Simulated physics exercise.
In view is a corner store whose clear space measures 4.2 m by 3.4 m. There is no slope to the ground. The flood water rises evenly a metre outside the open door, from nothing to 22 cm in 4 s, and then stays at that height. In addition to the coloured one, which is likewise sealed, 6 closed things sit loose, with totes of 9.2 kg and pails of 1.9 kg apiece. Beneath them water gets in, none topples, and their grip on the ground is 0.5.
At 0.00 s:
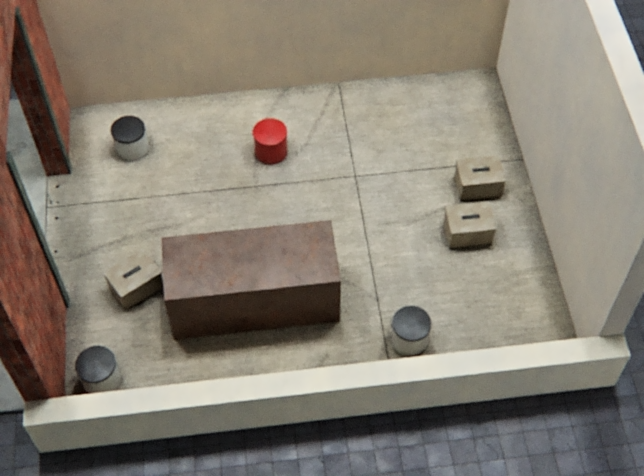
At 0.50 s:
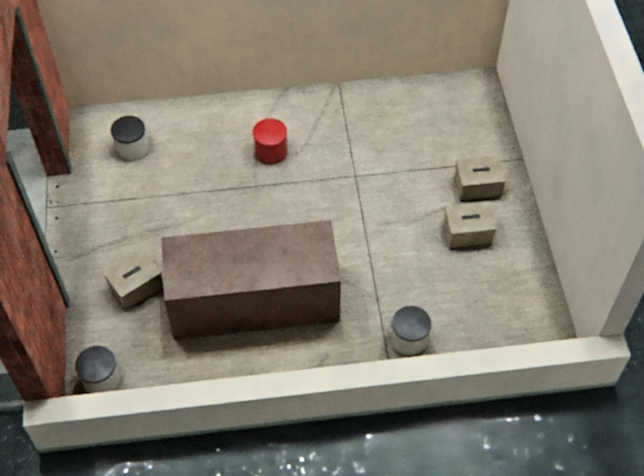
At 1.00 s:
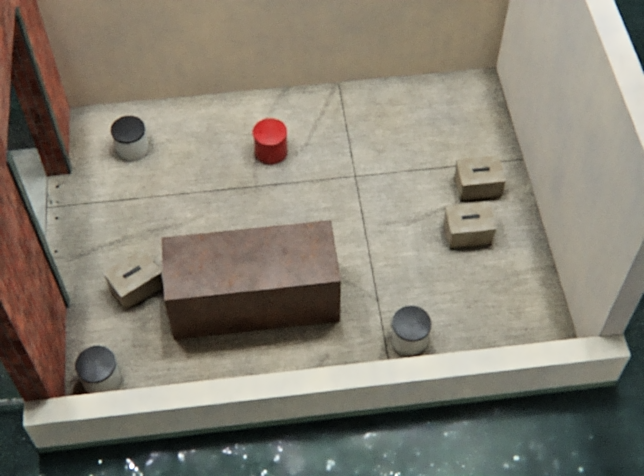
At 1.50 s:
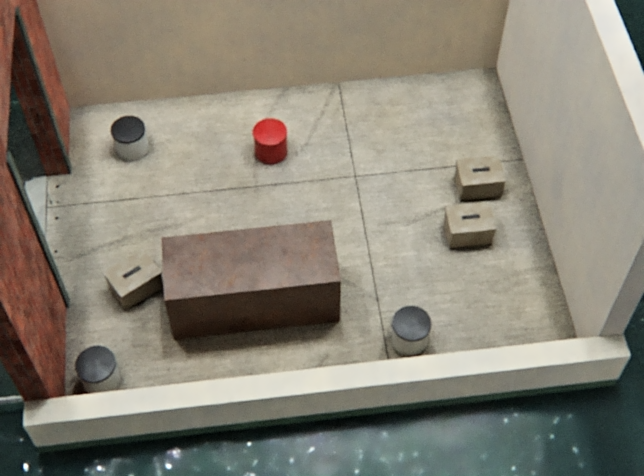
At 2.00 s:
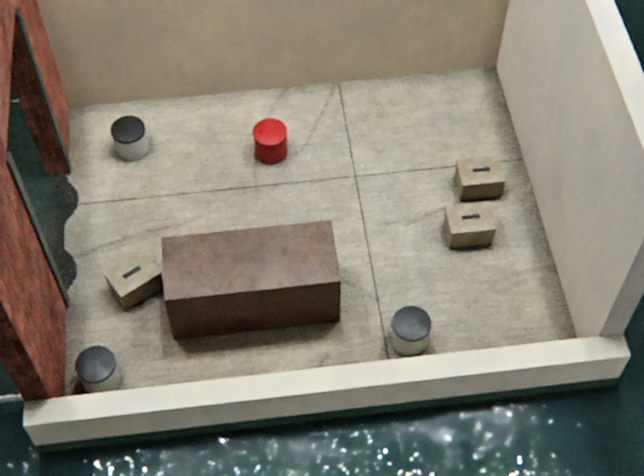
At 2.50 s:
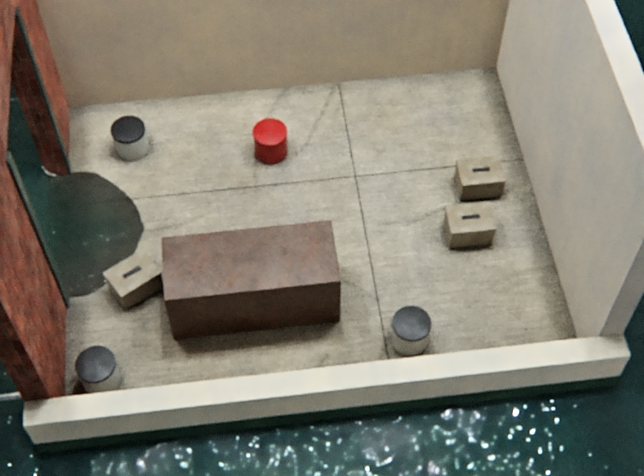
In a small walled room with an open doorway, dark water rose outside and then spread across the floor from the left, while the red pail, the other pails and the boxes stayed still.
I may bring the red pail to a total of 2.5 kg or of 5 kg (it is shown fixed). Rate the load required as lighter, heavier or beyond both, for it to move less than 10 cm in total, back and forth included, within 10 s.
Beyond both.
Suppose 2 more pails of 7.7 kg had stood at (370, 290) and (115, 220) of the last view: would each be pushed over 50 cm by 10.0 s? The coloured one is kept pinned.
Order as asked: Stays within / goes beyond.
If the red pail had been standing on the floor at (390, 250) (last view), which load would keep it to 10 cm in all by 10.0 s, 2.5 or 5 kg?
Well, no option works.
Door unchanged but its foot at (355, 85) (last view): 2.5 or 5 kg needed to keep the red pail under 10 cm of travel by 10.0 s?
Result: Neither option suffices.
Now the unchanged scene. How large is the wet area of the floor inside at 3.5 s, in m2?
Roughly 2.5 m2 of it is wet.
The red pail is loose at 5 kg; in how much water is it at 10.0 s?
About 14 cm.
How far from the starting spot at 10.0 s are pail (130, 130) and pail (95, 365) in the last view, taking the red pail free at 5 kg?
In turn: 20 cm, 20 cm.
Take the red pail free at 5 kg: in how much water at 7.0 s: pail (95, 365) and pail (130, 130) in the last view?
Some 4 cm at the first, some 2 cm at the second.
After 3.5 s the red pail would be 0 cm from its start with 2.5 kg and 0 cm from its start with 5 kg; 0 cm of water round it then.
After 4.5 s the red pail would be 36 cm from its start with 2.5 kg and 13 cm from its start with 5 kg; 4 cm of water round it then.
After 7.0 s the red pail would be 217 cm from its start with 2.5 kg and 192 cm from its start with 5 kg; 16 cm of water round it then.
After 10.0 s the red pail would be 151 cm from its start with 2.5 kg and 214 cm from its start with 5 kg; 14 cm of water round it then.
